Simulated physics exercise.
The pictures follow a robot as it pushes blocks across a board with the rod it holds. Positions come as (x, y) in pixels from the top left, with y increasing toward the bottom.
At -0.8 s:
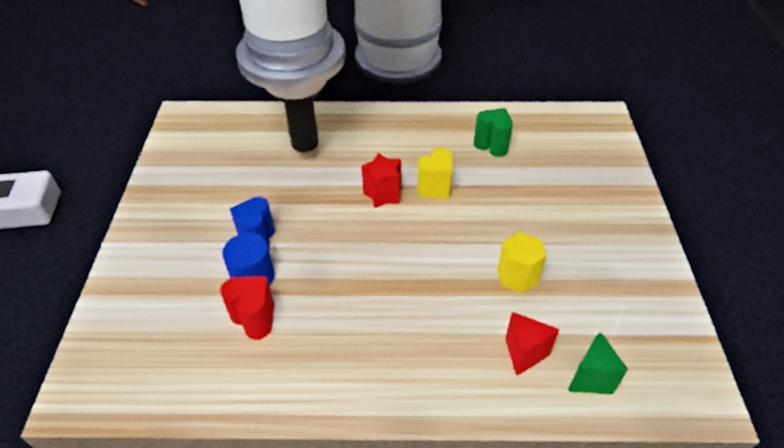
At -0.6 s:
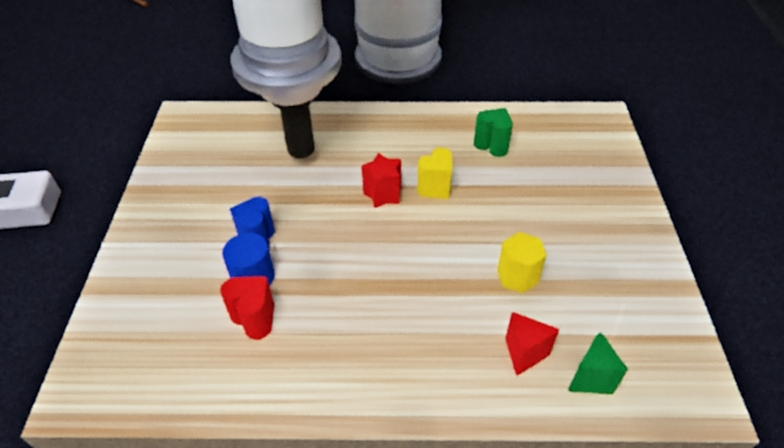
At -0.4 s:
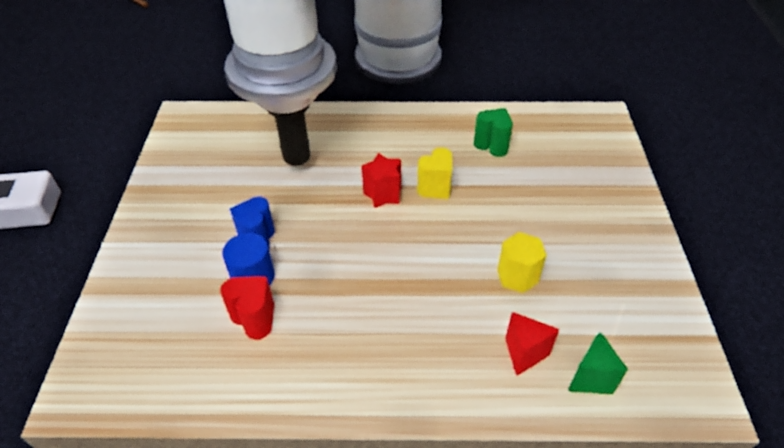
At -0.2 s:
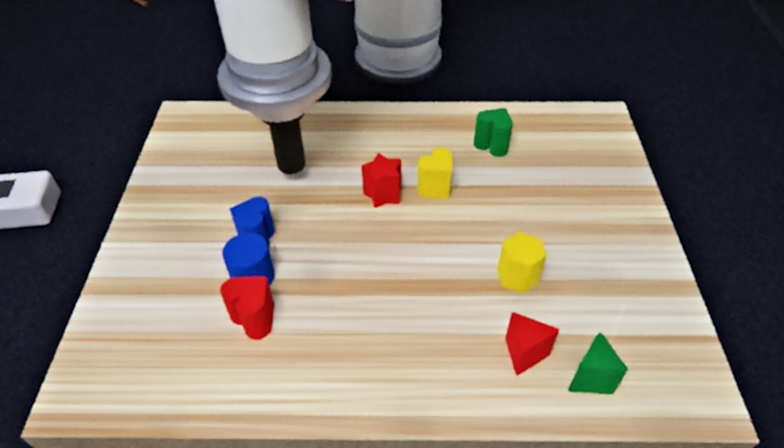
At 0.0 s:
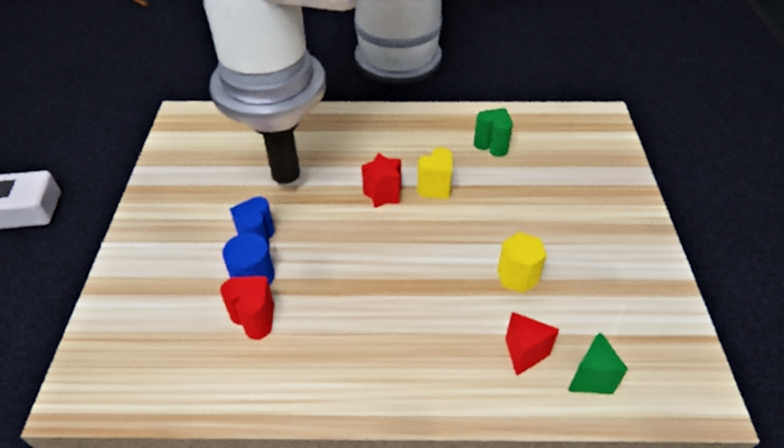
A robot arm with a black rod at its tip moves slowly down and slightly left over the upper left of a striped wooden board, seen from above by a still camera. Two blue blocks and a red heart stand stacked in a line at left, with a red star, yellow heart and green block above, and yellow, red and green blocks at right. The rod nears the upper blue block without touching it, and every block stays still.
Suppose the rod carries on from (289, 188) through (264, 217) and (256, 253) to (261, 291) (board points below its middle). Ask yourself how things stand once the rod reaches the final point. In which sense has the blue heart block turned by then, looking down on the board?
The twist is clockwise.
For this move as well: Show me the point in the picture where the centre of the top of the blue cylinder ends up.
It is going to be at (207, 290).
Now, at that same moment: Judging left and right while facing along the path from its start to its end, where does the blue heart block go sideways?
That block drifts right.
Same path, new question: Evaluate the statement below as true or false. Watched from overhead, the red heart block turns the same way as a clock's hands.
This is false.
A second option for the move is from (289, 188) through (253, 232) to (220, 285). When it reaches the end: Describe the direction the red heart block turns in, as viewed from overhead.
The turn is anti-clockwise.
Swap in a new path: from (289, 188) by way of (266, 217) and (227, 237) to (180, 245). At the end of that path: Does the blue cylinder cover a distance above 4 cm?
That would be a no.
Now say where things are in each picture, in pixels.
The first picture shows lower end of the rod (305, 144), tops of blocks, blue cylinder (245, 249), red heart block (246, 292), blue heart block (250, 211).
The second picture shows rod (301, 150), blocks as before.
The third picture shows rod (297, 157), blocks as before.
The fourth picture shows rod (292, 166), blocks as before.
The fifth picture shows rod (286, 175), blue cylinder (245, 249), red heart block (246, 292), blue heart block (250, 211).
The first path, step by step. One third of the way, rod (260, 206); blue heart block (248, 216).
Two thirds of the way, rod (253, 241); blue cylinder (218, 280); red heart block (247, 307), turned 25° anticlockwise; blue heart block (224, 247), turned 55° clockwise.
At the end, rod (257, 279); blue cylinder (207, 290); red heart block (247, 309), turned 30° anticlockwise; blue heart block (216, 255), turned 100° clockwise.
